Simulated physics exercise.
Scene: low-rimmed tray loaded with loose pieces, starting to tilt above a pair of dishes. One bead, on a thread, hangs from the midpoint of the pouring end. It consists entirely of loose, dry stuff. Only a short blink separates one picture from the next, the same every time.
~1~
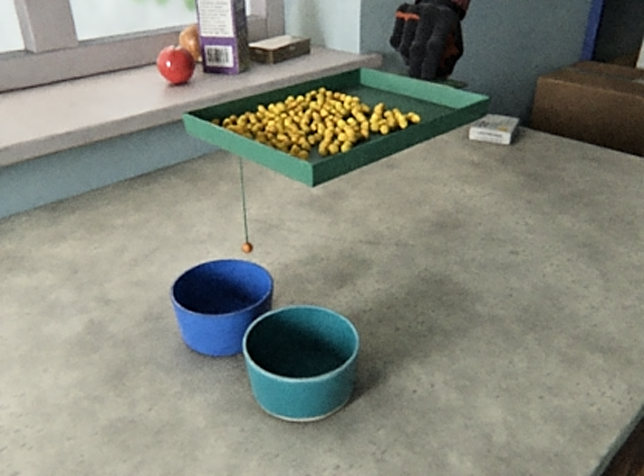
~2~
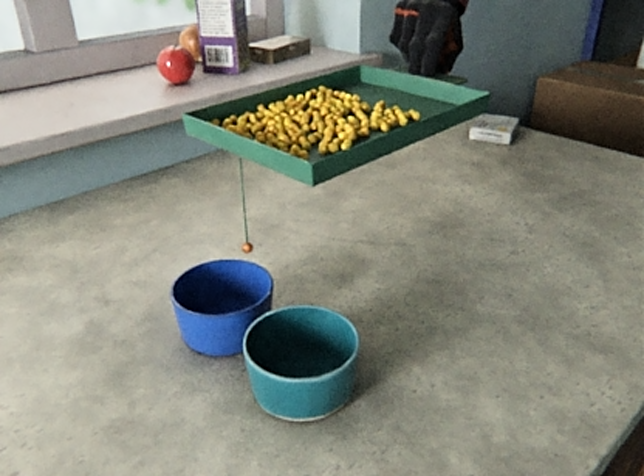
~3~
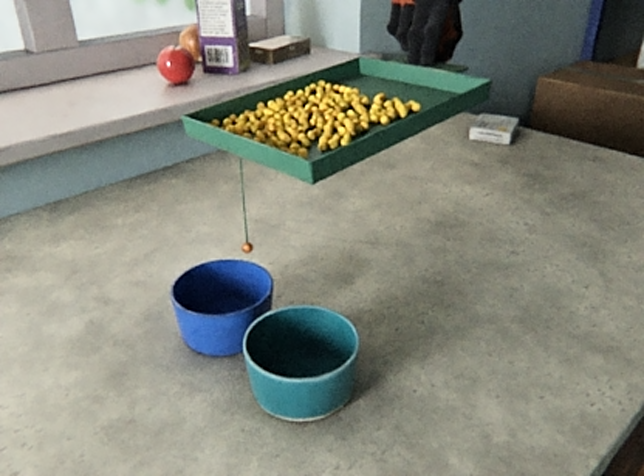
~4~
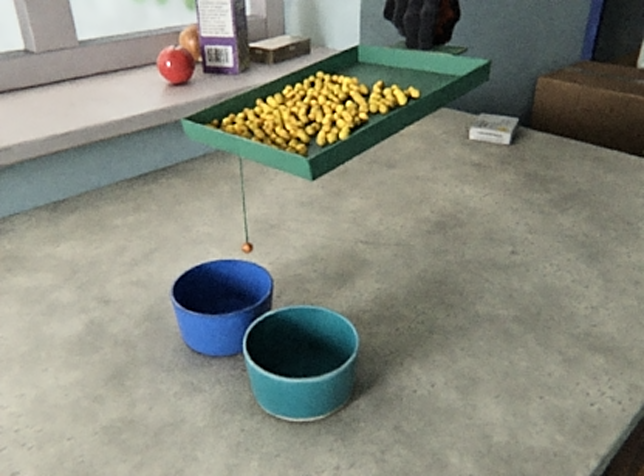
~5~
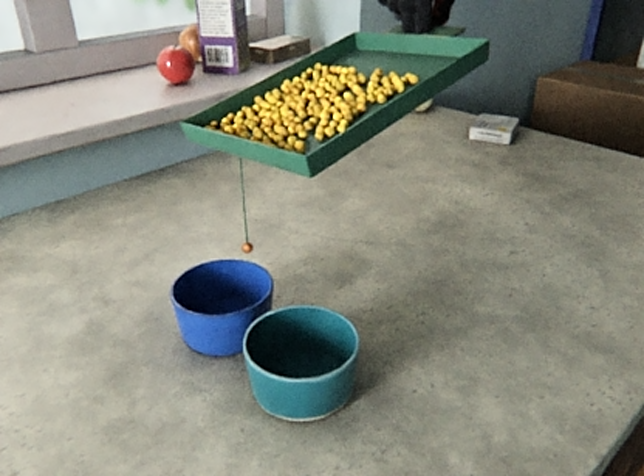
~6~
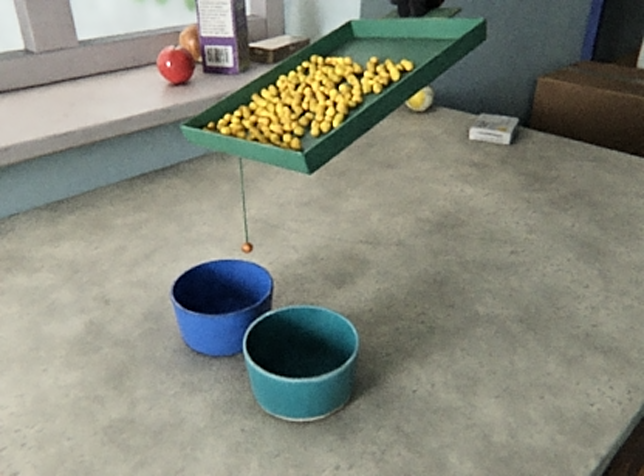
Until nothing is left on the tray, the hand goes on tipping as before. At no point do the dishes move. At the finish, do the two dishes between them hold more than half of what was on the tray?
No.
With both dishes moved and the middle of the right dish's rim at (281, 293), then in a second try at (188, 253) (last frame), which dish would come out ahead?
The first try: The left-side dish. The second: The right-side dish.
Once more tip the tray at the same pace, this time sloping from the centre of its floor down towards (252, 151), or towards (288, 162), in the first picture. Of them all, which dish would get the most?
First the left-hand dish, then the dish on the left.
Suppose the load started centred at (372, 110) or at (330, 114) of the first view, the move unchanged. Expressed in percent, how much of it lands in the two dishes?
First case: Close to 10 %; second case: Close to 10 %.
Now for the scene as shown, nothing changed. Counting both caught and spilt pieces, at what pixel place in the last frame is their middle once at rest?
At about (177, 283), give or take.
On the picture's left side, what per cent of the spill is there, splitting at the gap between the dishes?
Share to the left: Near 100 per cent.
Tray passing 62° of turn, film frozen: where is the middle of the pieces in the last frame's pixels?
In the last view the centre sits at roughly (239, 98).
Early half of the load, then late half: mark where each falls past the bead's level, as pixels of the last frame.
First half (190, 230); second half (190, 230).
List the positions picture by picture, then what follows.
The first frame shows corners of the pouring end near (185, 113) and (312, 163), level; middle of the load near (305, 122), puffed corn balls; left dish near (182, 325); right dish near (259, 386); bead on its thread near (248, 248).
The second frame shows corners of the pouring end near (185, 114) and (312, 162), level; middle of the load near (305, 121).
The third frame shows corners of the pouring end near (184, 116) and (310, 160), tipped barely, lowest at the left corner; middle of the load near (305, 118).
The fourth frame shows corners of the pouring end near (183, 119) and (308, 158), tipped a little, lowest at the left corner; middle of the load near (303, 112).
The fifth frame shows corners of the pouring end near (183, 122) and (306, 155), tipped a little, lowest at the left corner; middle of the load near (302, 106).
The sixth frame shows corners of the pouring end near (182, 125) and (303, 152), tipped clearly, lowest at the left corner; middle of the load near (297, 102); left dish near (182, 325); right dish near (259, 386).
Shortly afterwards, tray tipped steeply; the whole lot on the tray.
Next, tray tipped past a quarter turn; all but a few on the tray; only a few outside both; only a few in the air.
Some moments later, tray tipped past a quarter turn; a little in the left dish; the bulk outside both.
In the end, tray tipped past a quarter turn; none at all in the right dish; a little in the left dish; the bulk outside both.
